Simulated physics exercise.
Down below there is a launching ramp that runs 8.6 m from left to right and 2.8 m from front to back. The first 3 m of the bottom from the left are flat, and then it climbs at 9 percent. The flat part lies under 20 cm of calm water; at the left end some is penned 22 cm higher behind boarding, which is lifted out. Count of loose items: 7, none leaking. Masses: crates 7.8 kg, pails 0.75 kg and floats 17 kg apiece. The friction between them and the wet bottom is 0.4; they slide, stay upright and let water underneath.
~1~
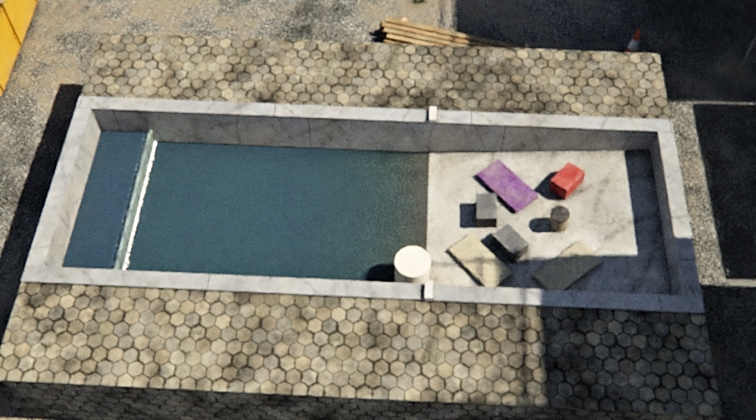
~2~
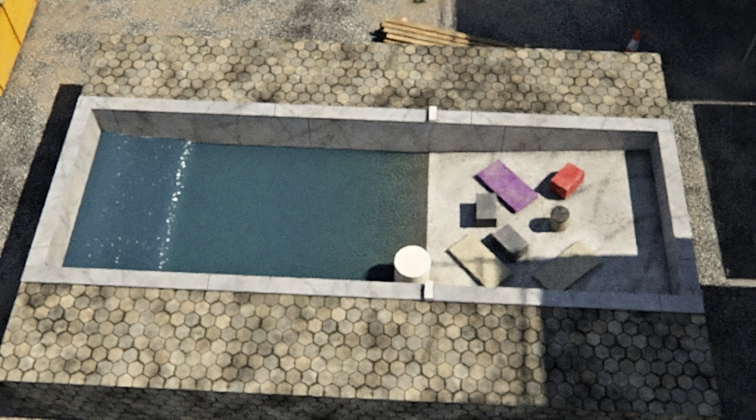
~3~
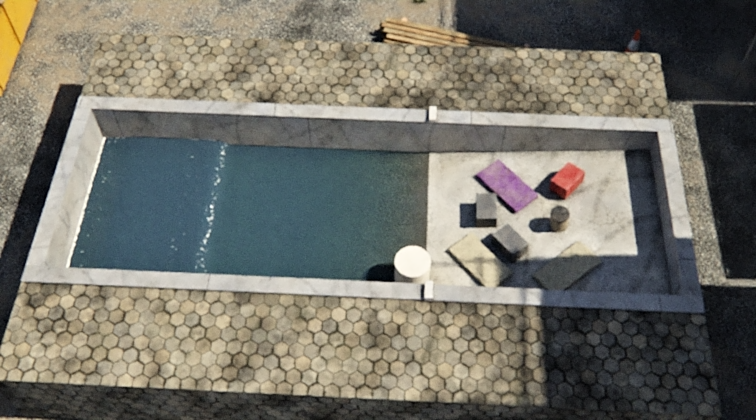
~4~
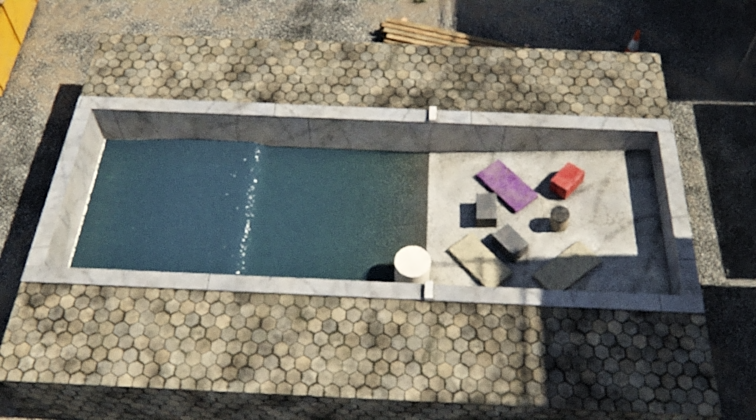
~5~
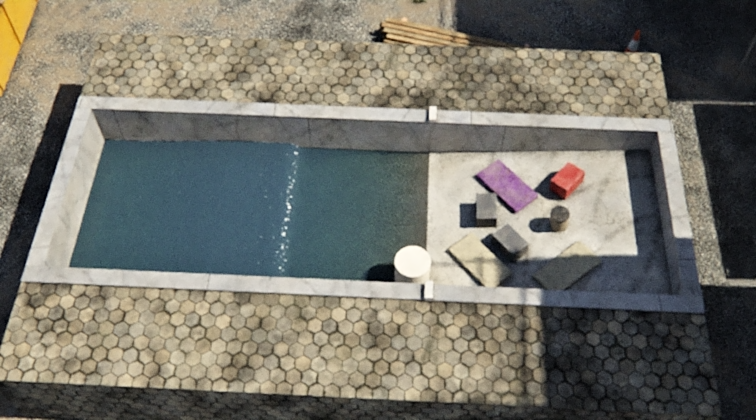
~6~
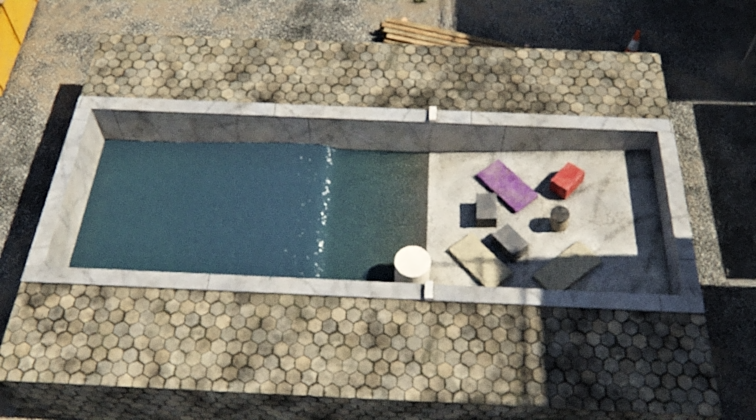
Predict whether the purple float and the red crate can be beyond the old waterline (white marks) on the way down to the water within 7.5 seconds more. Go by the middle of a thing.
My prediction: The purple float hasn't reached beyond the marks; the red crate hasn't reached beyond the marks.
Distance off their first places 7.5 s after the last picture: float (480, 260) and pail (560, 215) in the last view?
150 cm and 0 cm respectively.
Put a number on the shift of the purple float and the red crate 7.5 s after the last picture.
10 cm, then 0 cm, roughly.
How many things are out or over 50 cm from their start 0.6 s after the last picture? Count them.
0 in all.
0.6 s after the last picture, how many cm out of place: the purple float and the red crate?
I'd say about 0 and 0 centimetres.
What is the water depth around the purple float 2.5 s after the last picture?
Depth: About 4 cm.
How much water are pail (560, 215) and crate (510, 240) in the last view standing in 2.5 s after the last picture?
Roughly 1 and 3 cm.
Then, 0.6 s after the last picture the purple float is near (508, 185), 0.0 m from its start, aground; the red crate is near (569, 176), 0.0 m from its start, aground; 0 of 7 are over the mark; 0 afloat.
Then, 2.5 s after the last picture the purple float is near (516, 180), 0.1 m from its start, aground; the red crate is near (569, 176), 0.0 m from its start, aground; 0 of 7 are over the mark; 0 afloat.
Then, 4.8 s after the last picture the purple float is near (515, 181), 0.1 m from its start, aground; the red crate is near (569, 176), 0.0 m from its start, aground; 1 of 7 are over the mark; 0 afloat.
Then, 7.5 s after the last picture the purple float is near (515, 181), 0.1 m from its start, aground; the red crate is near (569, 176), 0.0 m from its start, aground; 1 of 7 are over the mark; 0 afloat.
